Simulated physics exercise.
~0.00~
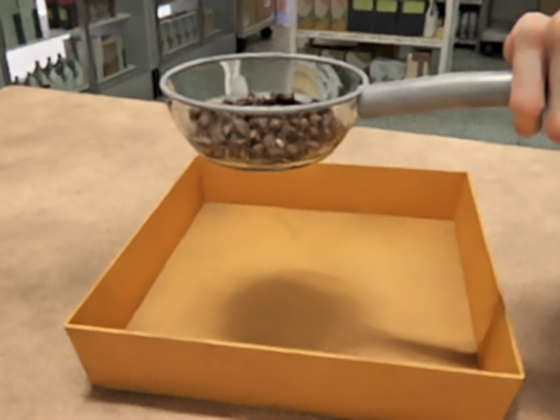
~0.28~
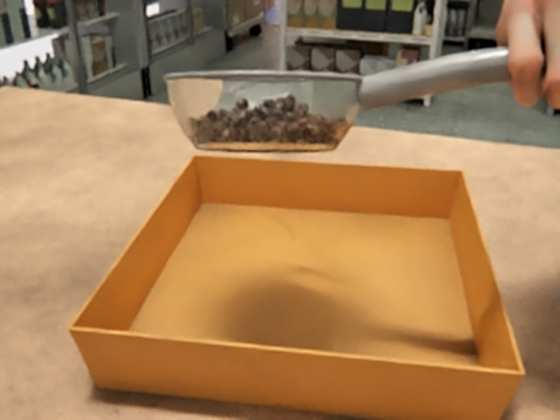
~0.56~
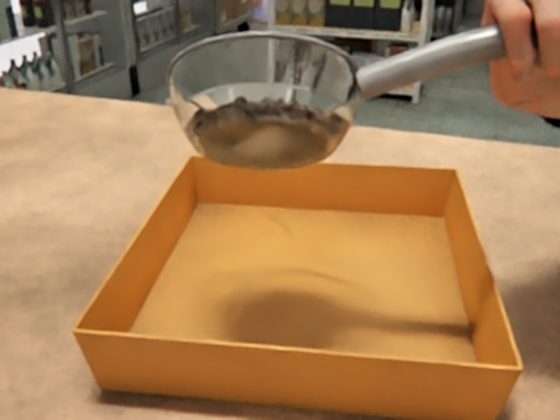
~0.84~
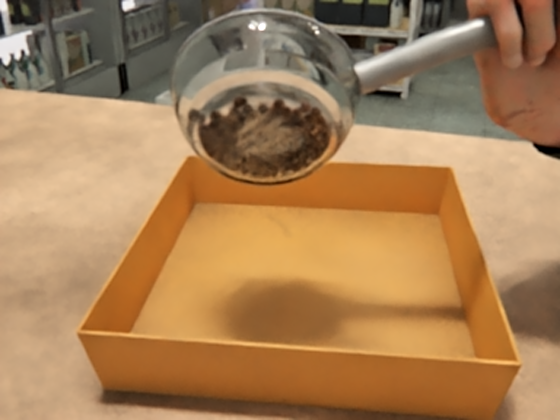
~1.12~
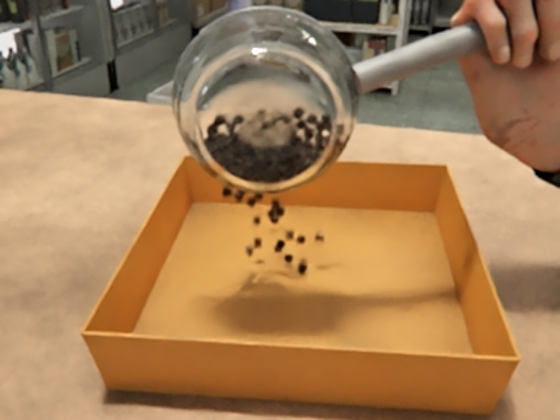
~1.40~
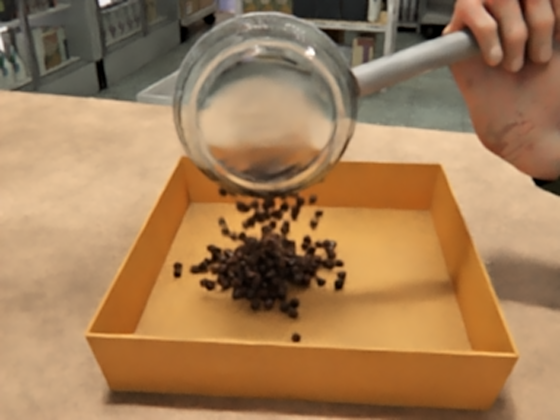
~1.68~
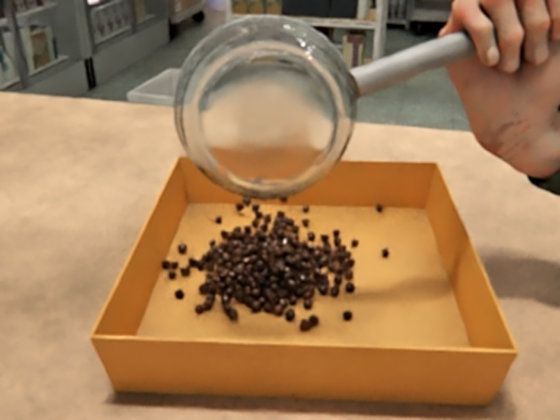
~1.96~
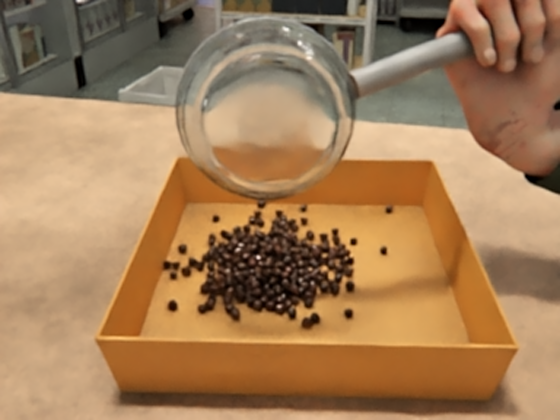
On a tan tabletop in a room lined with shelves, a hand tilts a clear ladle of dark coffee beans over a shallow orange tray until they tumble out, leaving a loose, scattered pile in the tray as the emptied ladle stays tipped above it.
